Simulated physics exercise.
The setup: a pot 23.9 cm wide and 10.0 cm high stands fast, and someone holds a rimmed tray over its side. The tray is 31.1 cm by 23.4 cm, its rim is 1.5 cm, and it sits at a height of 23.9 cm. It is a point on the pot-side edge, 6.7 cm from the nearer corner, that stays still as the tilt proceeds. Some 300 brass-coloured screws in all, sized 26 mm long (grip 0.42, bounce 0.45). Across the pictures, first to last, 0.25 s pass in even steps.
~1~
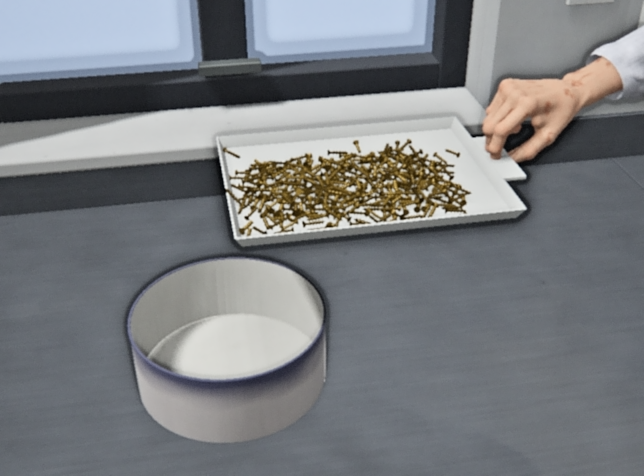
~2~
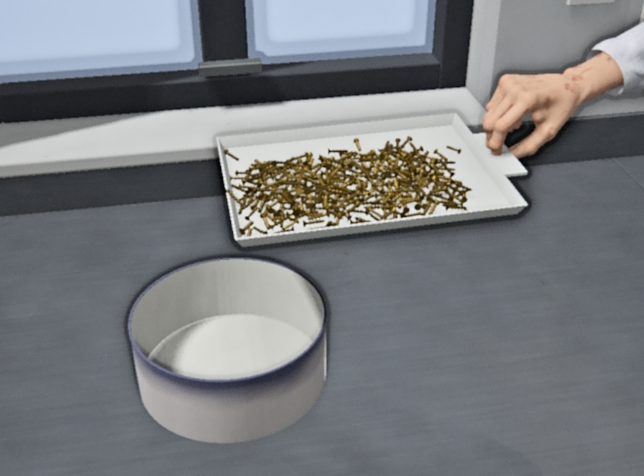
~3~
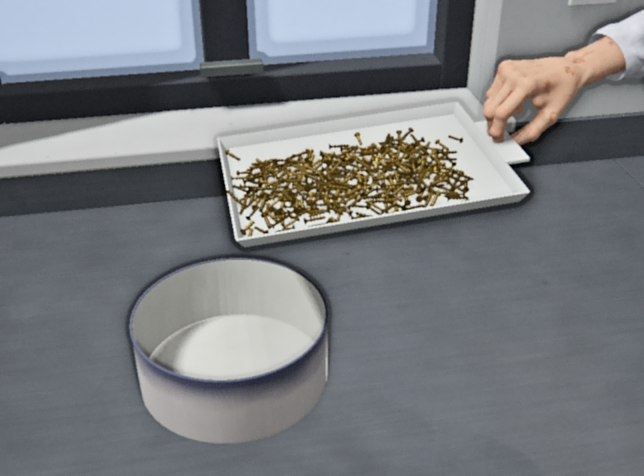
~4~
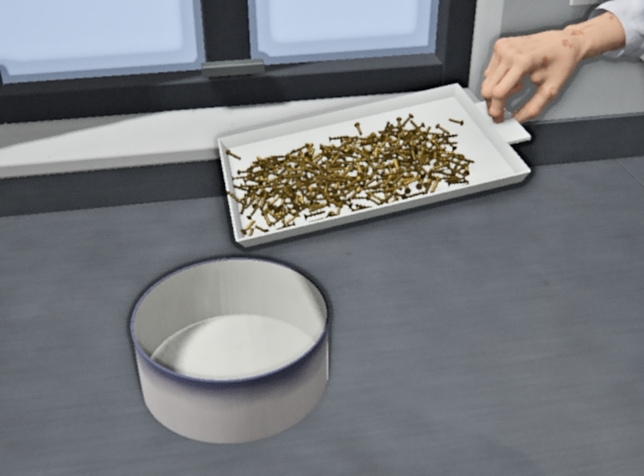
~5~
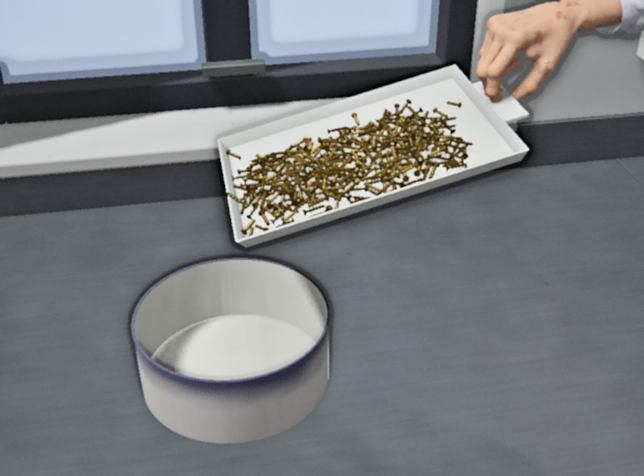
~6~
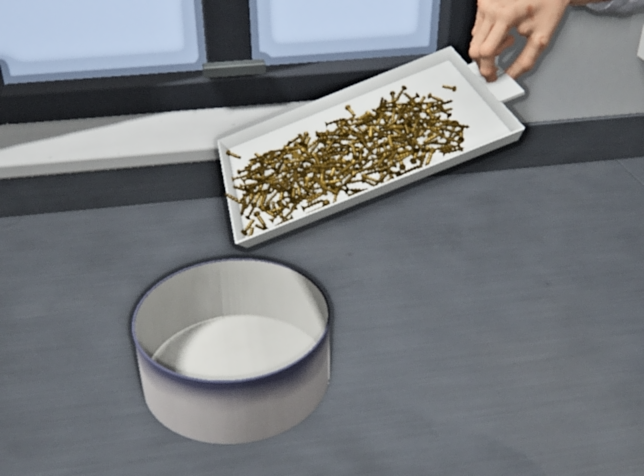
A hand in a pale sleeve grips the tab at the right end of a white rimmed tray and steadily raises that end, tilting the tray down to the left while its left end stays nearly in place. Brass-coloured screws lie spread across the tray, above an empty off-white pot with a blue rim at lower left. A still camera looks down on a grey surface beside a dark-framed window.
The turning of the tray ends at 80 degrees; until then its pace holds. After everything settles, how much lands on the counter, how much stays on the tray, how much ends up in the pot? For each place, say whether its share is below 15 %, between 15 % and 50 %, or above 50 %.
At the end, counter: I expect a reasonable chunk to finish up there; tray: I expect a stray few to finish up there; pot: I expect the majority share to finish up there.
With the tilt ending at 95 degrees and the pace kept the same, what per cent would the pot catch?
I'd put it at close to 75 per cent.
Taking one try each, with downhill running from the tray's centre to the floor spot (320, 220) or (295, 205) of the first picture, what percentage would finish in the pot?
I'd put it at roughly 70 per cent for the first tilt and roughly 85 per cent for the second.
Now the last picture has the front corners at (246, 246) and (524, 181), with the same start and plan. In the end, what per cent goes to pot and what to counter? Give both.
The pot gets 80 and the counter 20.
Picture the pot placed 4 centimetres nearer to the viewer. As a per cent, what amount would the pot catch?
Close to 60 per cent, then.
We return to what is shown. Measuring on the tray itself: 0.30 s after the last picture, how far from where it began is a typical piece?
Displacement on the tray: Roughly 6 cm.
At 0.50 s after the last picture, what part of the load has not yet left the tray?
About 40 per cent.
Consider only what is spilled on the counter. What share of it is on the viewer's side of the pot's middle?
Estimate: Close to 10 per cent of the pieces.
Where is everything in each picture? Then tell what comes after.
In the first picture, tray tilt 0 degrees, front corners at (242, 234) and (517, 206); middle of the pieces at (345, 190); pot at (228, 313).
In the second picture, tray tilt 1 degrees, front corners at (242, 235) and (518, 202); middle of the pieces at (346, 189).
In the third picture, tray tilt 4 degrees, front corners at (243, 235) and (520, 189), lowest corner left front; middle of the pieces at (347, 184).
In the fourth picture, tray tilt 9 degrees, front corners at (243, 235) and (521, 169), lowest corner left front; middle of the pieces at (347, 176).
In the fifth picture, tray tilt 14 degrees, front corners at (242, 236) and (519, 148), lowest corner left front; middle of the pieces at (345, 167).
In the sixth picture, tray tilt 19 degrees, front corners at (242, 237) and (515, 128), lowest corner left front; middle of the pieces at (343, 160); pot at (232, 314).
Then, 0.30 s after the last picture, tilt 49 degrees; the tray holds 100 %, the pot 0 %.
Then, 0.50 s after the last picture, tilt 69 degrees; the tray holds 40 %, the pot 5 %.
Then, 0.82 s after the last picture, tilt 80 degrees; the tray holds 0 %, the pot 75 %.
In the end, counter 25 %, tray 0 %, pot 75 %.
